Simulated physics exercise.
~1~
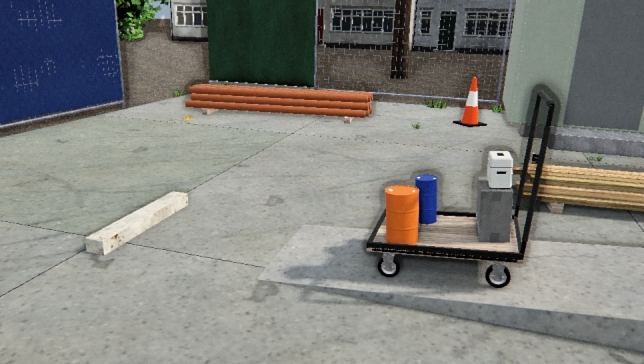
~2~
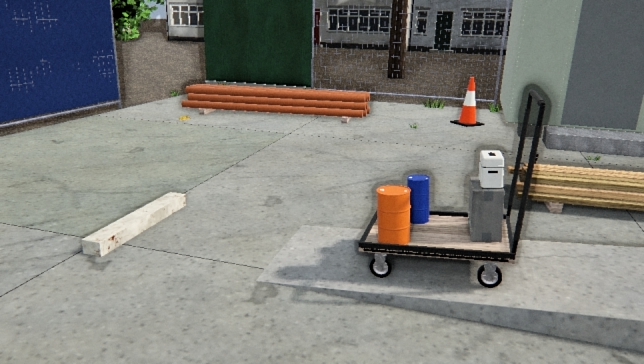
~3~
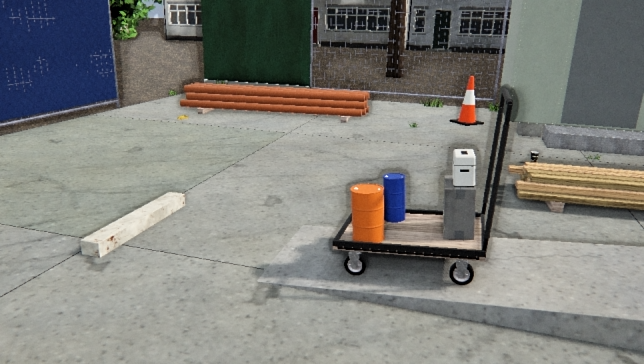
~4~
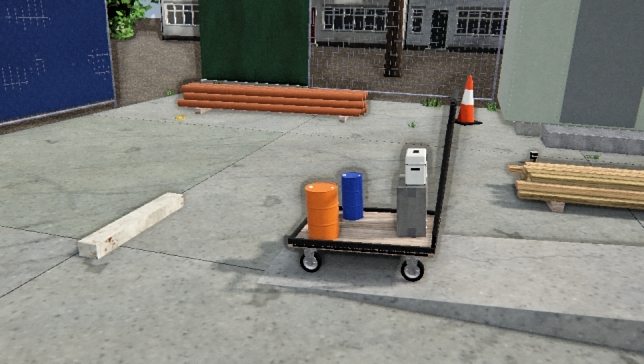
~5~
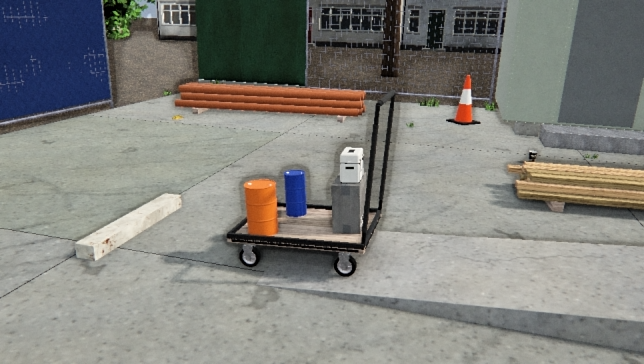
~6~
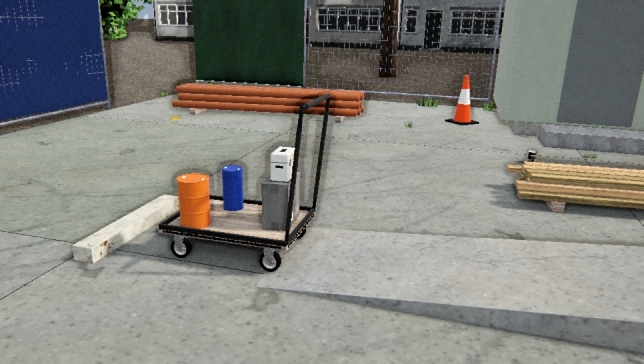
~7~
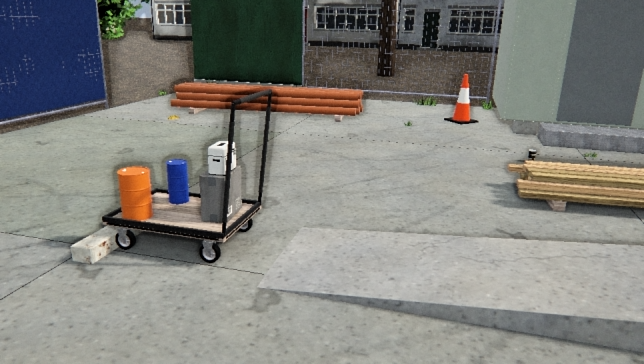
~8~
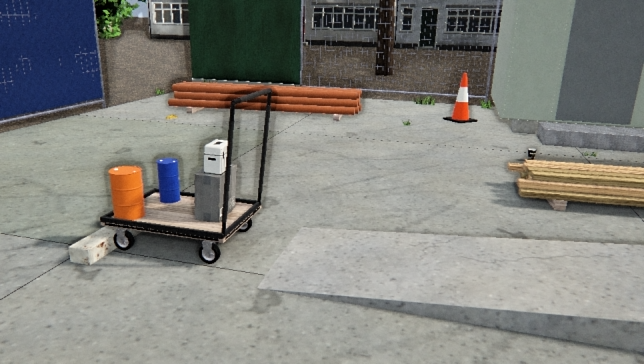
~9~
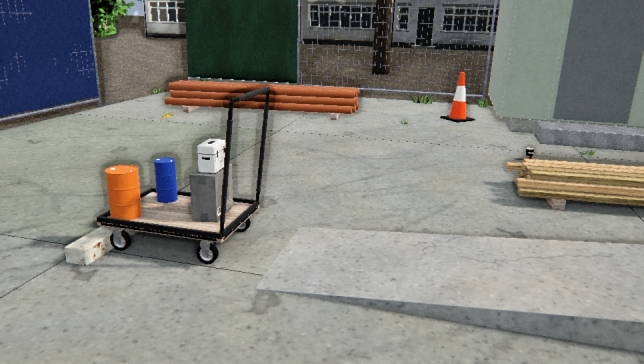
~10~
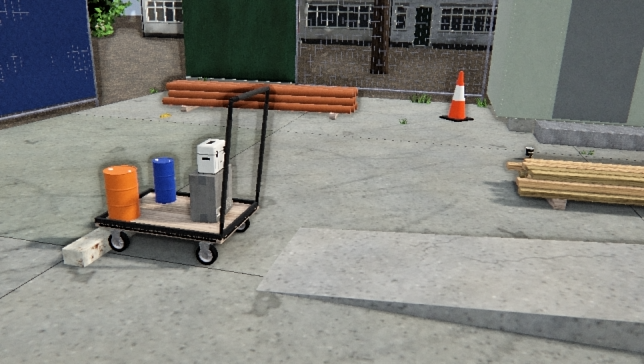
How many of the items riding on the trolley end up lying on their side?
None of them do. The grey box, the white toolbox and both canisters are all still upright at the end.
